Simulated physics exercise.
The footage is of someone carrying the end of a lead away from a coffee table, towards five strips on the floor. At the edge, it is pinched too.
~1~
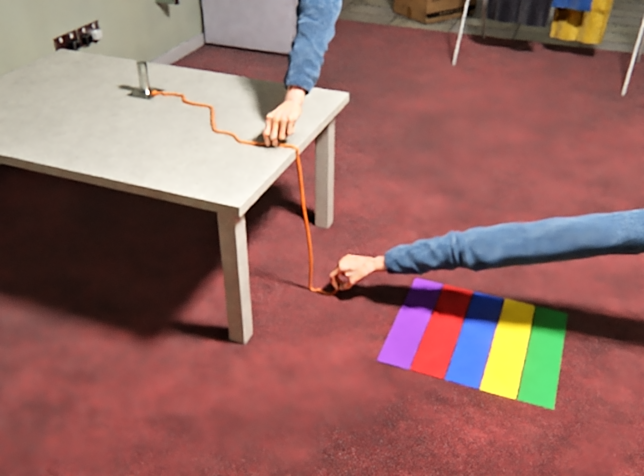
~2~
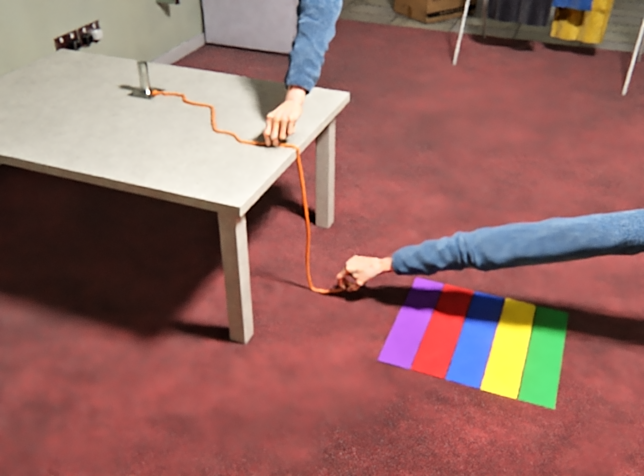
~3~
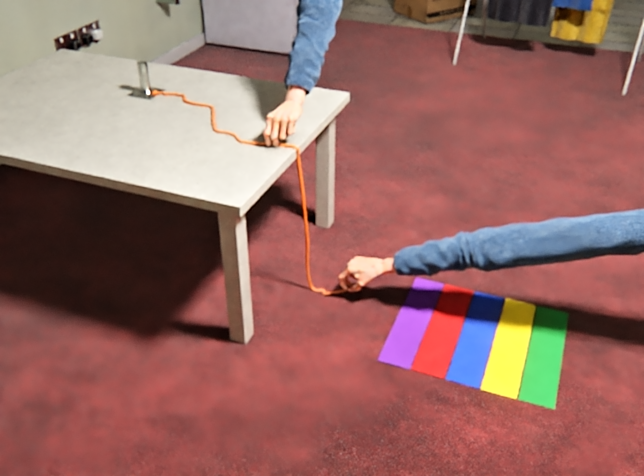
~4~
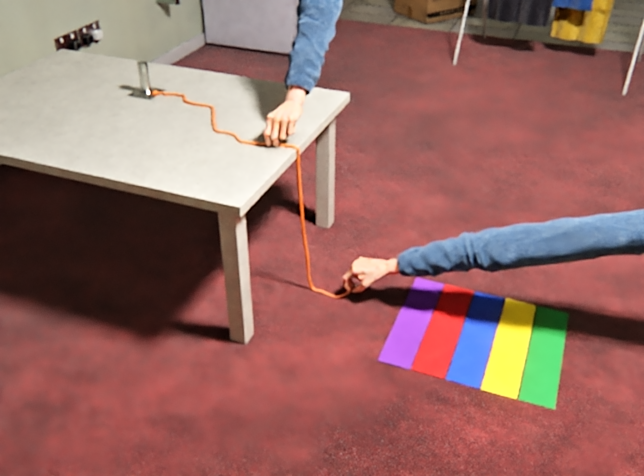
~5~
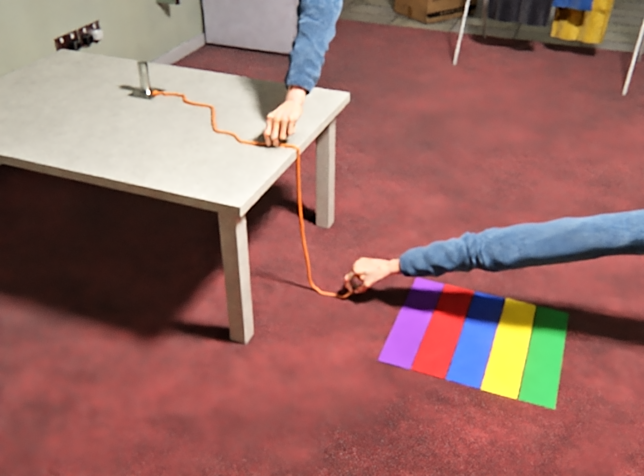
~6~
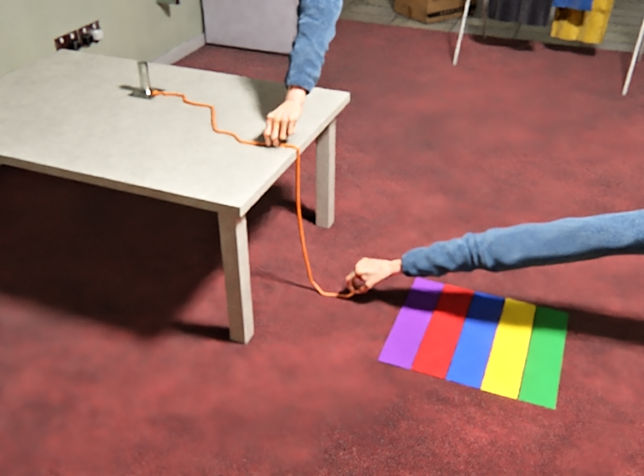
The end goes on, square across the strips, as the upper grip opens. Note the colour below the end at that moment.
Colour below: Blue.
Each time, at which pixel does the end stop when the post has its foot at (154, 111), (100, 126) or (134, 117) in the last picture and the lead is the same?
Try 1 about (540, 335), try 2 about (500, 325), try 3 about (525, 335).
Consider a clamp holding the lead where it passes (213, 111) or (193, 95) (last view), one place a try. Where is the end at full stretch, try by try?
Roughly (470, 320), then roughly (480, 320).
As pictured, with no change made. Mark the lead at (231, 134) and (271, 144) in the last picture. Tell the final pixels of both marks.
(266, 135) and (308, 156).
A little later, end near (429, 309); over purple.
Next, end near (464, 317); over blue.
When it is tight, end near (486, 323); over blue. Over blue.
